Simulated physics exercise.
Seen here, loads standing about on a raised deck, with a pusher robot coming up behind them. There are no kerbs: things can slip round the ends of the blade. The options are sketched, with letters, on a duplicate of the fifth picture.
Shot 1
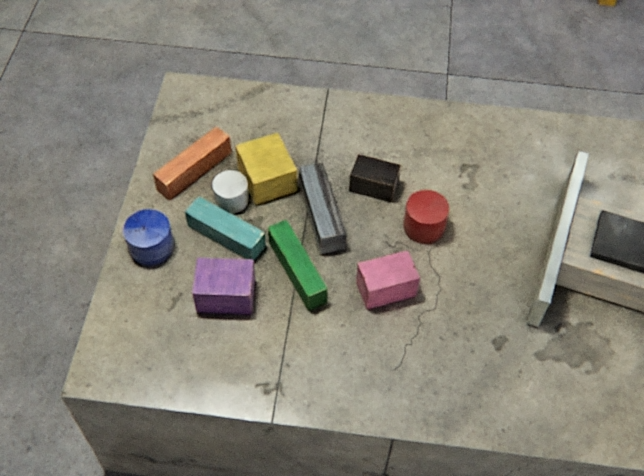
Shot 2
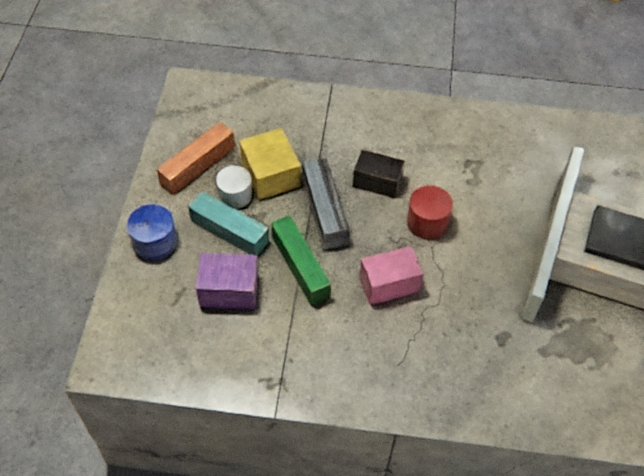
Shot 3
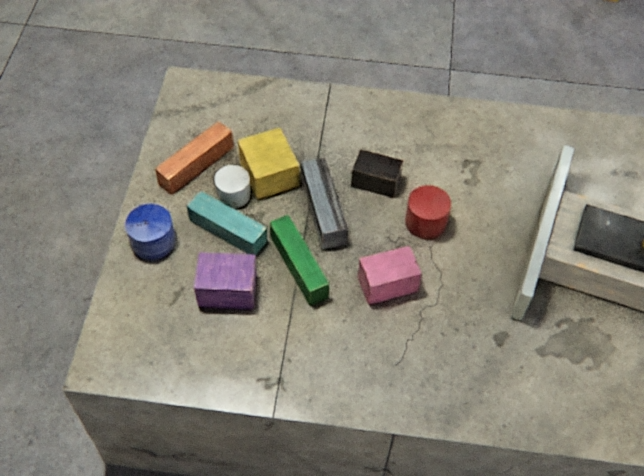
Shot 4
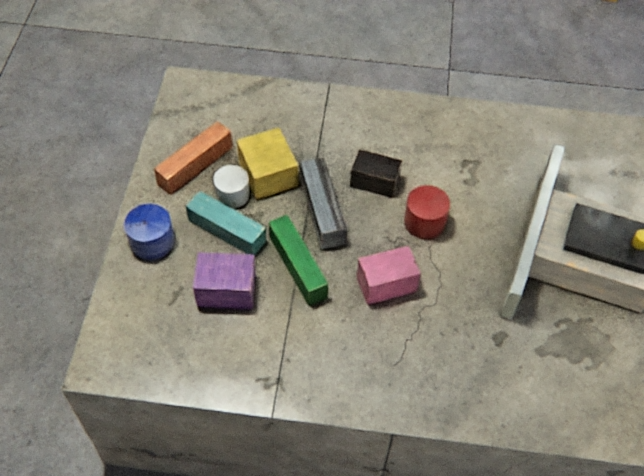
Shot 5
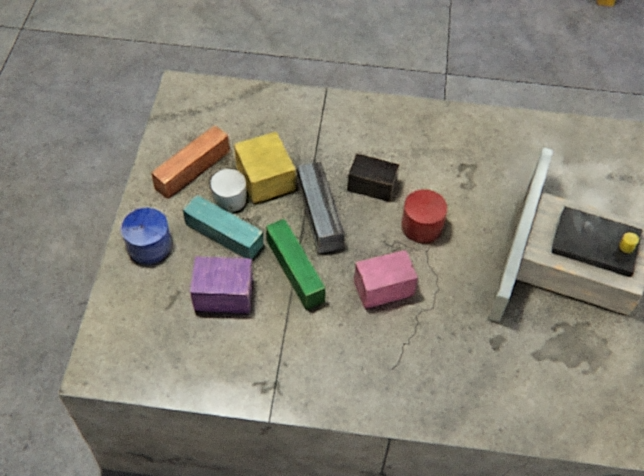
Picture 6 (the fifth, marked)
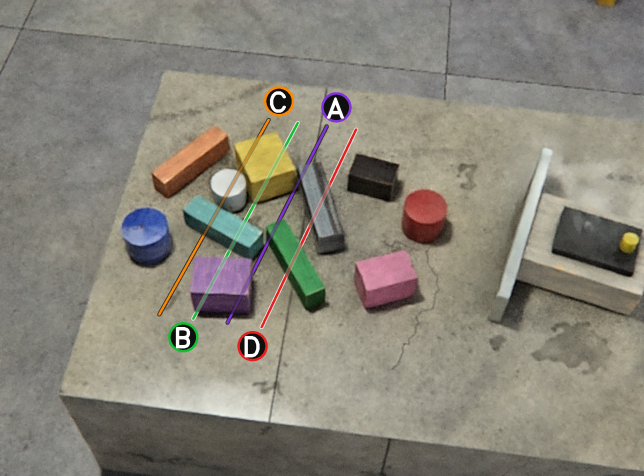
The clip opens on coloured blocks, bars and canisters standing on a raised grey deck, with a pusher robot at the right, its pale upright plate facing them. The robot slides slowly left, bringing a yellow knob on its dark top into view, while the loads stay put, still untouched.
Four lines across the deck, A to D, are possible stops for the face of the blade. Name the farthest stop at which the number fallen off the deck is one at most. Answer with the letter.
It can go as far as B.
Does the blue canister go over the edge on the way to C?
By then, yes.
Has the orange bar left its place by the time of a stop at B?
Yes.
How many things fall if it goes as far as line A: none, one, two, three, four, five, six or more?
By then, none.
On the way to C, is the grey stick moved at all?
Yes.
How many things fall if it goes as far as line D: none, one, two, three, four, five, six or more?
By then, none.
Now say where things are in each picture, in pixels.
In the first frame, red canister (426, 217); grey stick (322, 208); white canister (231, 192).
In the second frame, robot (624, 237); black crate (378, 174).
In the third frame, robot (613, 236); green stick (299, 259).
In the fourth frame, robot (603, 235); turquoise bar (226, 224).
In the fifth frame, robot (591, 238); blue canister (147, 236); pink crate (385, 279); red canister (424, 216).
On the marked copy, A at (281, 216); B at (250, 213); C at (218, 209); D at (313, 220).
Following B. Soon after the start, robot (490, 226); pink crate (365, 275); red canister (401, 210).
Later, robot (389, 214); turquoise bar (193, 227); white canister (203, 191).
In the end, robot (312, 205); blue canister (105, 243); orange bar (150, 149); none fallen.
As for the rest, A is within the limit but short; C drops two; D is within the limit but short.
